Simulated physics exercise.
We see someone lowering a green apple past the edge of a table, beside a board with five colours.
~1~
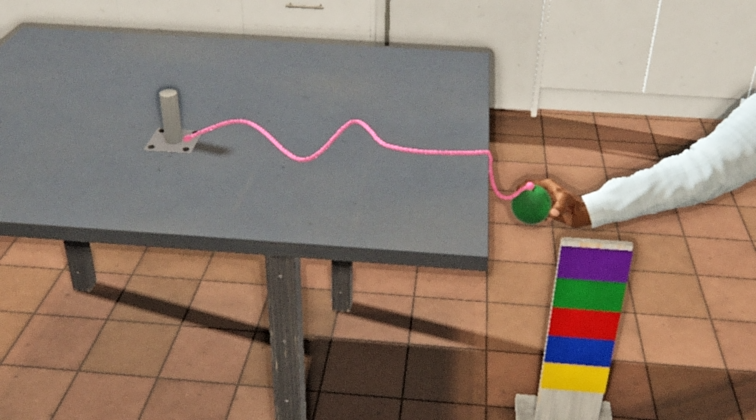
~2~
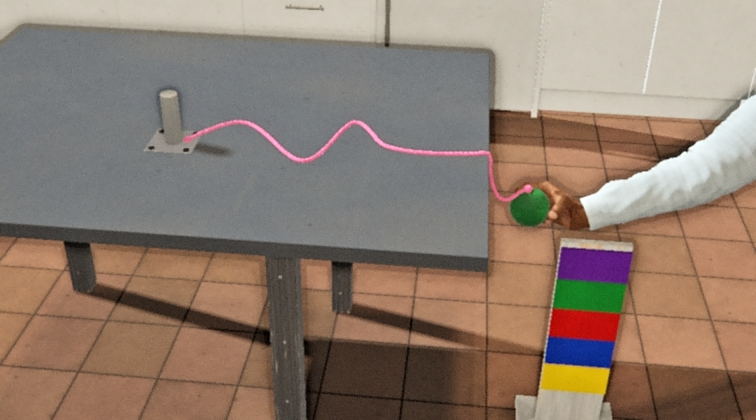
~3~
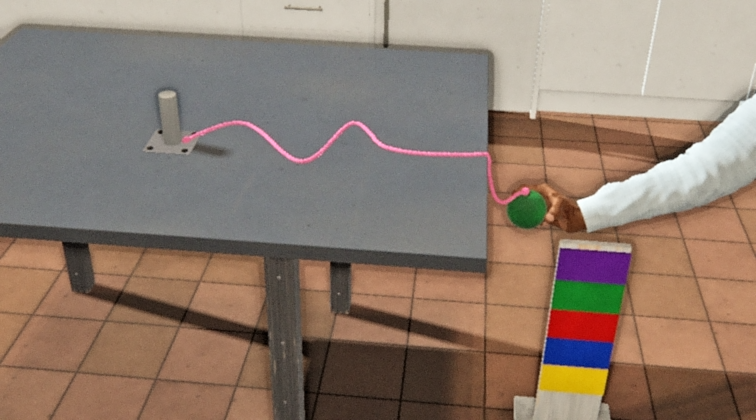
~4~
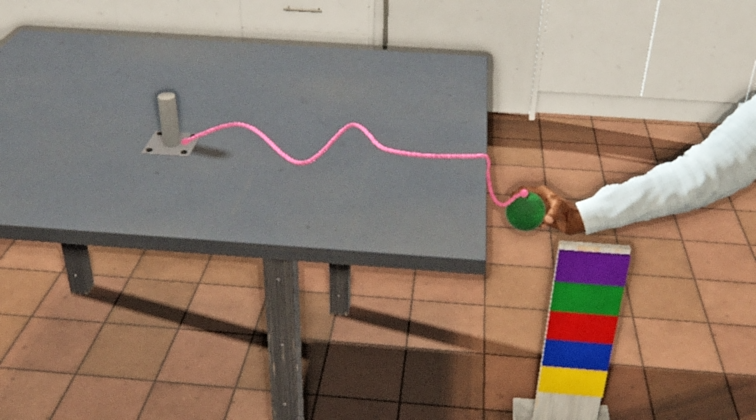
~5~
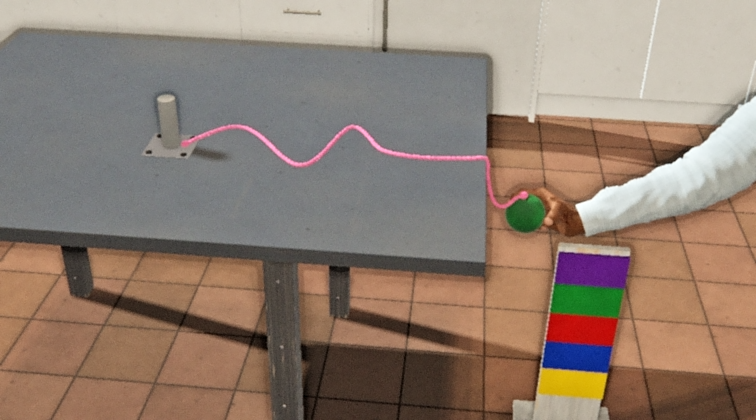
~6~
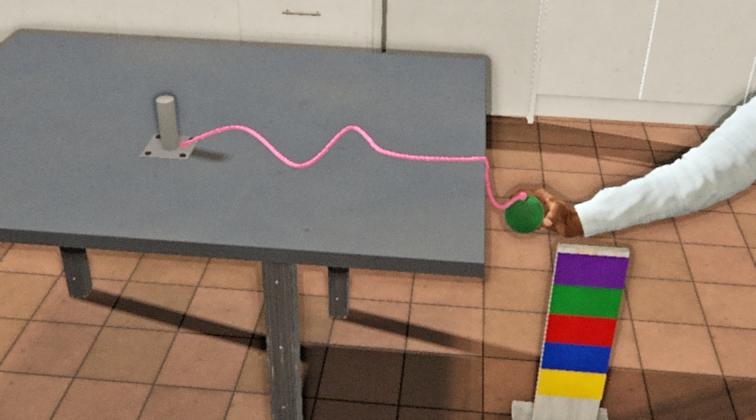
To begin with, a hand holds a green ball-like object beside a grey table, with a pink cord running from it in waves to a metal post's base. A board with five coloured bands stands below. Everything then stays almost still, the view shifting only very slightly.
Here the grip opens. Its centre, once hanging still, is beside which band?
Beside the blue band.
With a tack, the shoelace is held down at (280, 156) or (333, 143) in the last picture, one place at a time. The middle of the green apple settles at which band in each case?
First try red, second try green.
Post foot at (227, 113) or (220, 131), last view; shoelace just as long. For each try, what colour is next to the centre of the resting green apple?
For the first try, yellow; for the second, yellow.
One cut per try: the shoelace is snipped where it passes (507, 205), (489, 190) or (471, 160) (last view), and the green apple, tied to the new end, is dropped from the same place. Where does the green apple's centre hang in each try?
Try 1: (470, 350); try 2: (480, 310); try 3: (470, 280).
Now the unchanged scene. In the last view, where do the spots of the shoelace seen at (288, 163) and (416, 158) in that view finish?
Point one to (346, 149), point two to (481, 213).
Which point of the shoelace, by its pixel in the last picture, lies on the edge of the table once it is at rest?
Pixel (369, 139).
Early on, apple near (501, 349); level with blue.
Midway, apple near (434, 330); level with blue.
Near the end, apple near (489, 349); level with blue.
Finally, apple near (467, 343); level with blue. Its middle rests at the blue band.
